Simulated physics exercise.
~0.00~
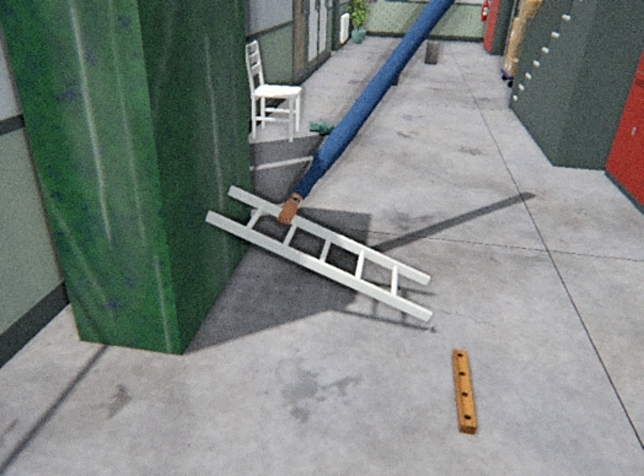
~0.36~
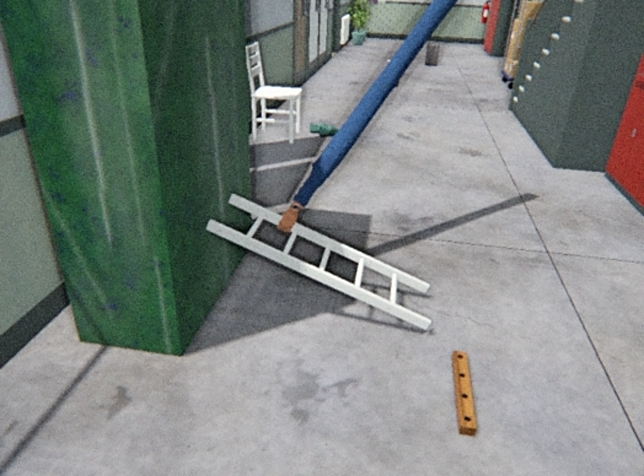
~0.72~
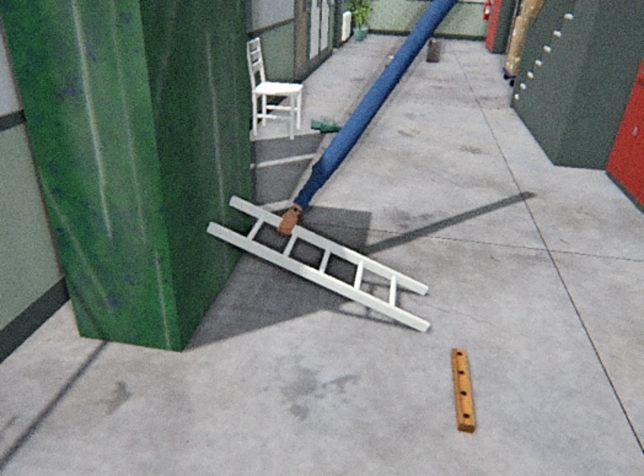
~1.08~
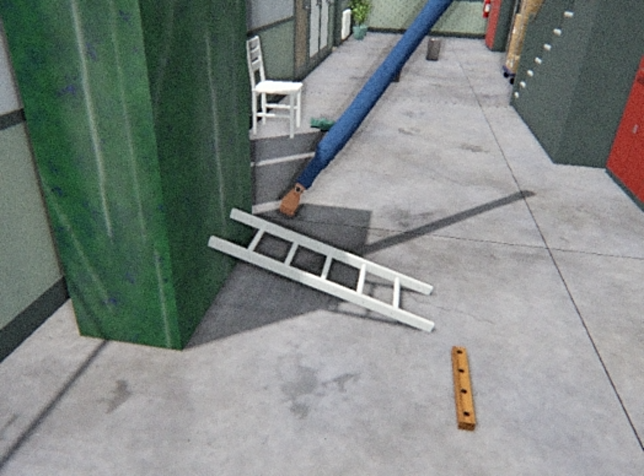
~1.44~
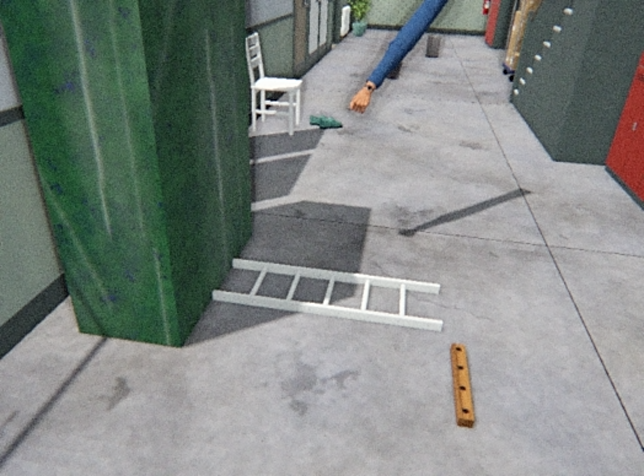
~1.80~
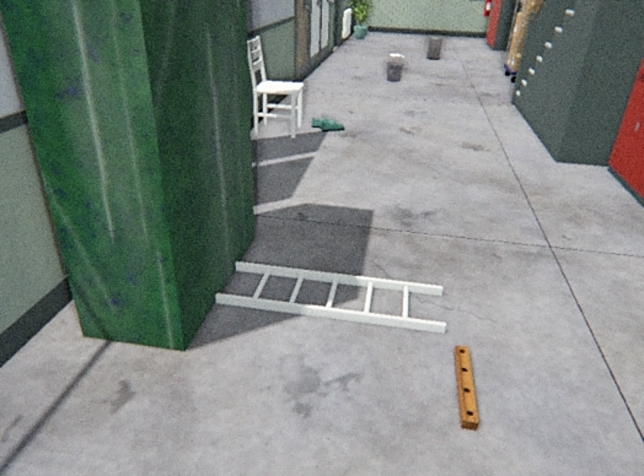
A blue-sleeved hand letting go of a white ladder leaning by a green pillar, the ladder slipping down flat onto the floor.
